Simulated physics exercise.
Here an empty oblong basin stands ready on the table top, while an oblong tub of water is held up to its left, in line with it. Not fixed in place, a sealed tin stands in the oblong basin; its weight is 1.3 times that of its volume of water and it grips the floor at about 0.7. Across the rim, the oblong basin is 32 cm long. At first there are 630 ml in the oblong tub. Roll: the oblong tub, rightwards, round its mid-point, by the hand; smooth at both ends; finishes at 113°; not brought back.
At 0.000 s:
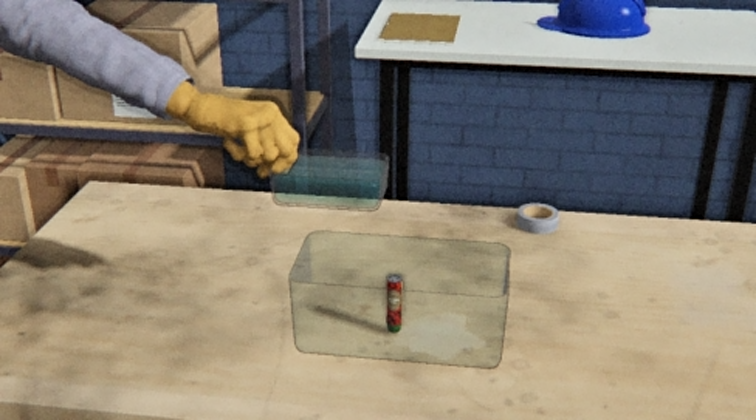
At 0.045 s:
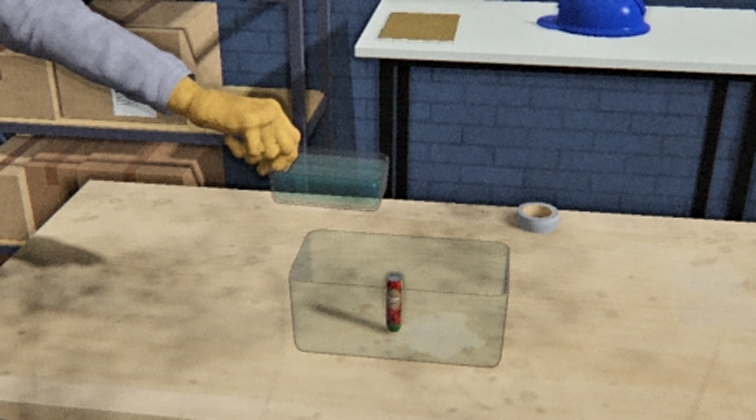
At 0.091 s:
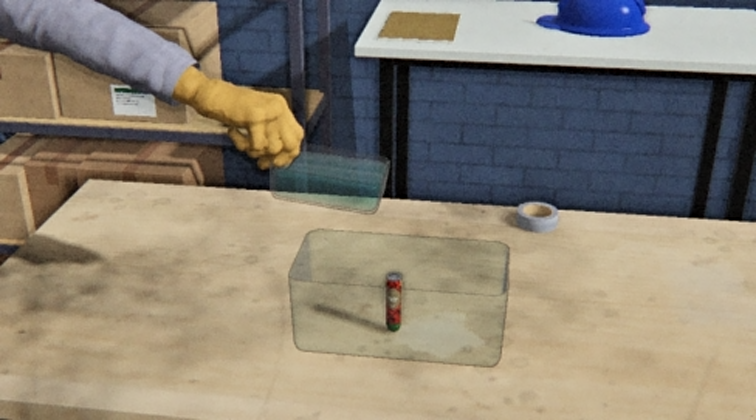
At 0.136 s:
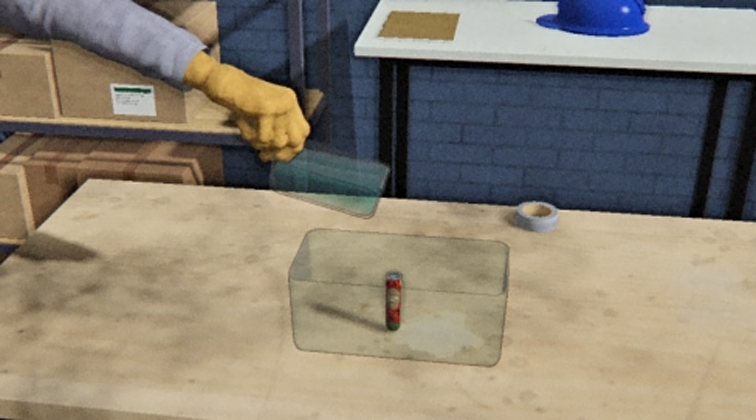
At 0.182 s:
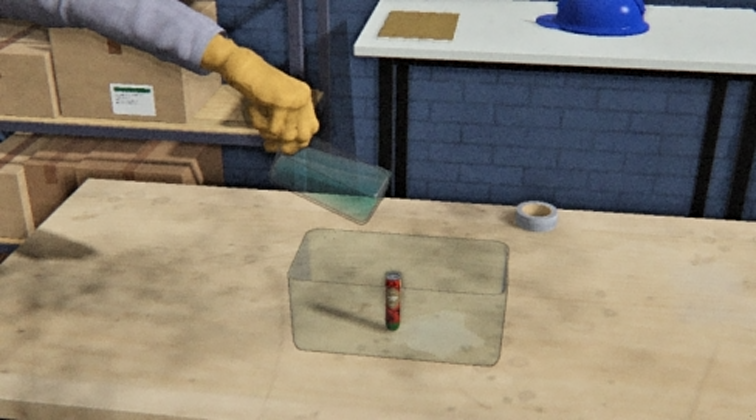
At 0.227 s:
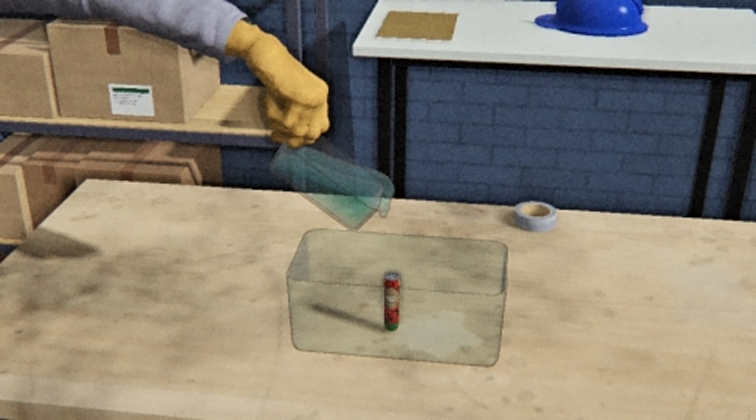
A yellow-gloved hand tilted a clear tub of greenish water further and further down to the right, until a little ran over its edge above a clear basin holding a small red tin.
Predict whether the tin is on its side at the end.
It does not capsize.
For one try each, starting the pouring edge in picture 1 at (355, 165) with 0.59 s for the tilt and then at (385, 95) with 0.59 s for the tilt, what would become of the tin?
First it goes over; then it keeps standing.
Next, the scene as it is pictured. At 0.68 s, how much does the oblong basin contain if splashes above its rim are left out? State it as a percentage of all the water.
Roughly 94 %.
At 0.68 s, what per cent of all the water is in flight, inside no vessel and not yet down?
Roughly 5 %.
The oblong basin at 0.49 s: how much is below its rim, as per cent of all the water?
I'd estimate some 76 percent of the liquid.
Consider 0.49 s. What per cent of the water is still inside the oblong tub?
Some 6 per cent.
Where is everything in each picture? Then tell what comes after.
Tilt 0°; pouring edge (385, 168); surface from (278, 164) to (384, 171); the oblong basin's rim runs from (299, 256) to (509, 271); the tin's top is at (395, 281), in the first picture.
Tilt 2°; pouring edge (385, 169); surface from (278, 163) to (384, 171), in the second picture.
Tilt 7°; pouring edge (386, 173); surface from (279, 160) to (385, 173), in the third picture.
Tilt 14°; pouring edge (386, 179); surface from (280, 158) to (386, 175), in the fourth picture.
Tilt 25°; pouring edge (385, 189); surface from (280, 155) to (376, 178); 4 per cent is over the edge, in the fifth picture.
Tilt 36°; pouring edge (381, 199); surface from (280, 152) to (360, 177); 12 per cent is over the edge, in the sixth picture.
By 0.49 s the tilt is 105° and 6 per cent is still to pour; the tin stands where it began.
By 0.68 s the tilt is 113° and 0 per cent is still to pour; the tin stands where it began.
By 0.87 s the tilt is 113° and 0 per cent is still to pour; the tin stands where it began.
By 1.09 s the tilt is 113° and 0 per cent is still to pour; the tin stands where it began.
At rest the tin stands where it began.
